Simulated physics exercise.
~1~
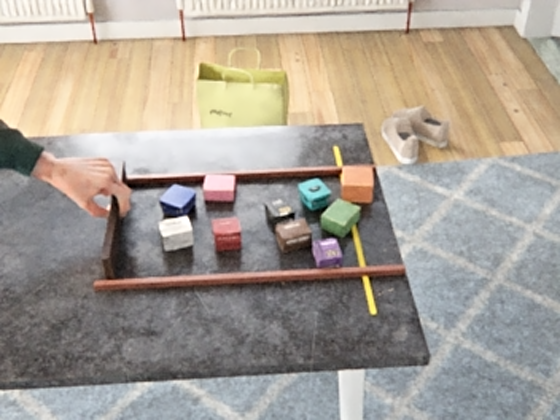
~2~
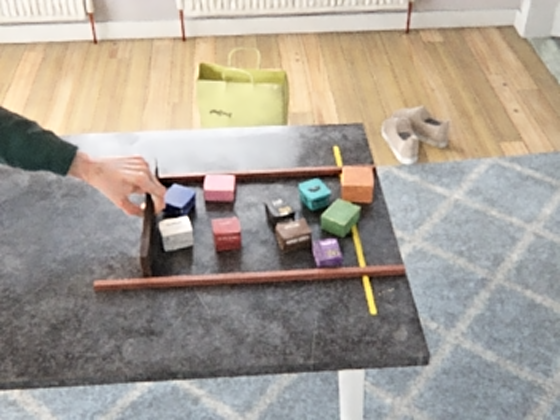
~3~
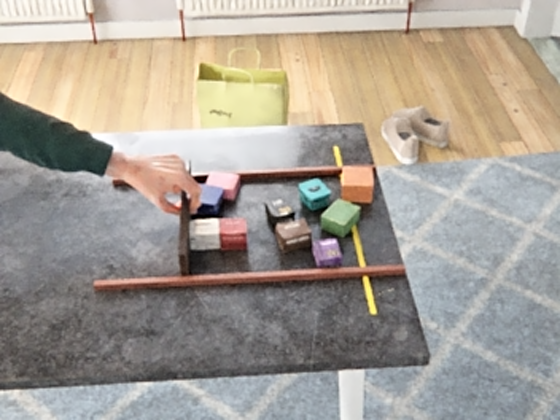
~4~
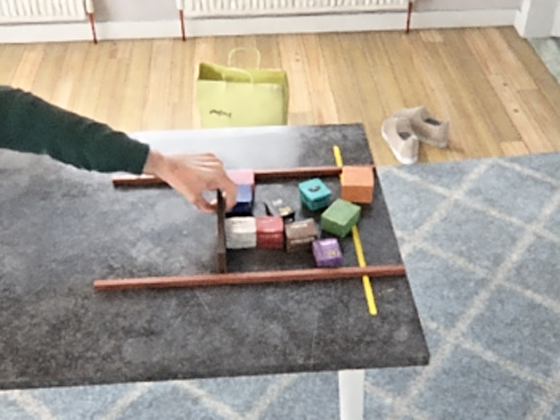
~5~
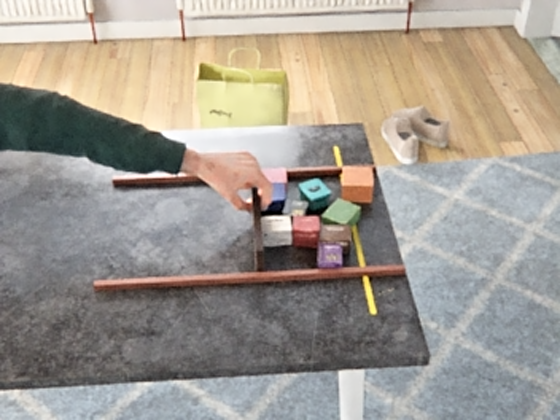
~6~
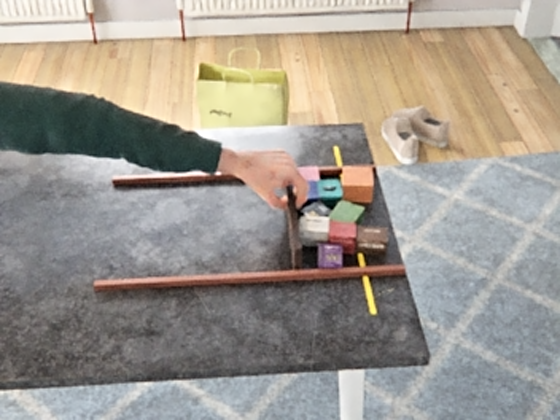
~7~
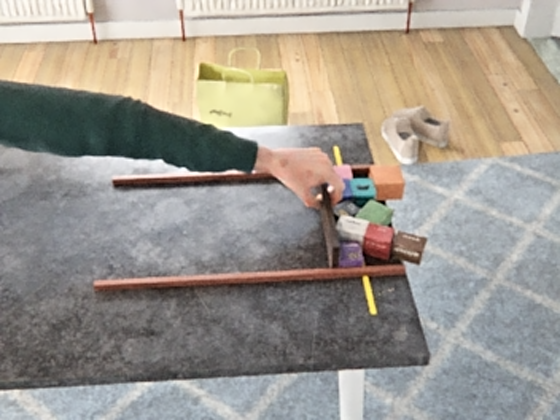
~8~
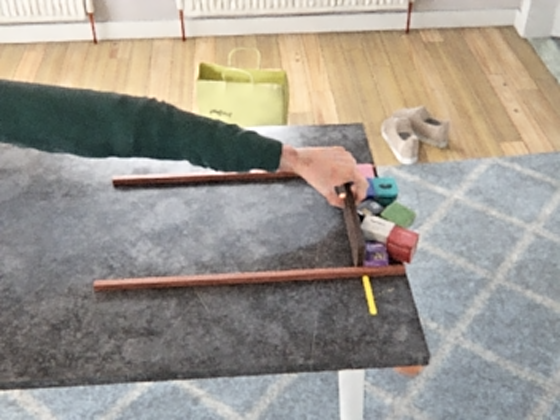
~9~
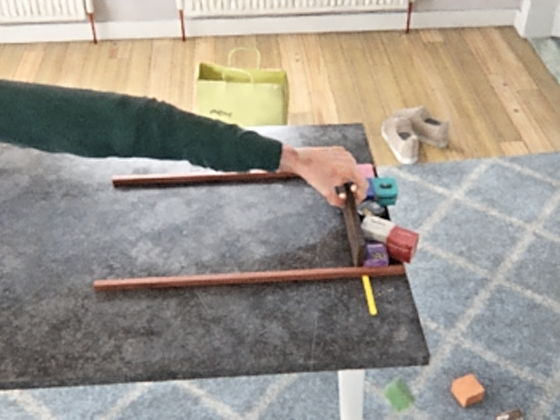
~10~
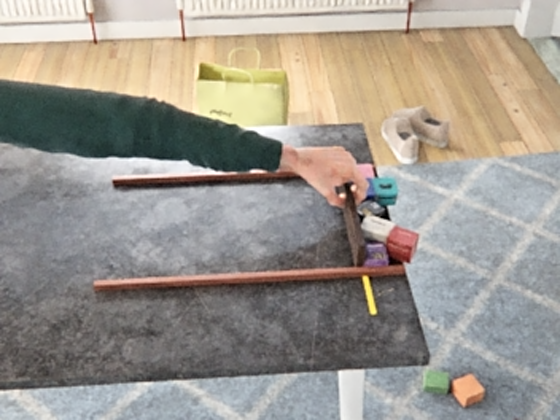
On a dark tabletop between two wooden rails, a hand slid an upright board to the right, bunching up the colored blocks and pushing them to the edge, where a few dropped off, leaving an orange and a green one on the rug.
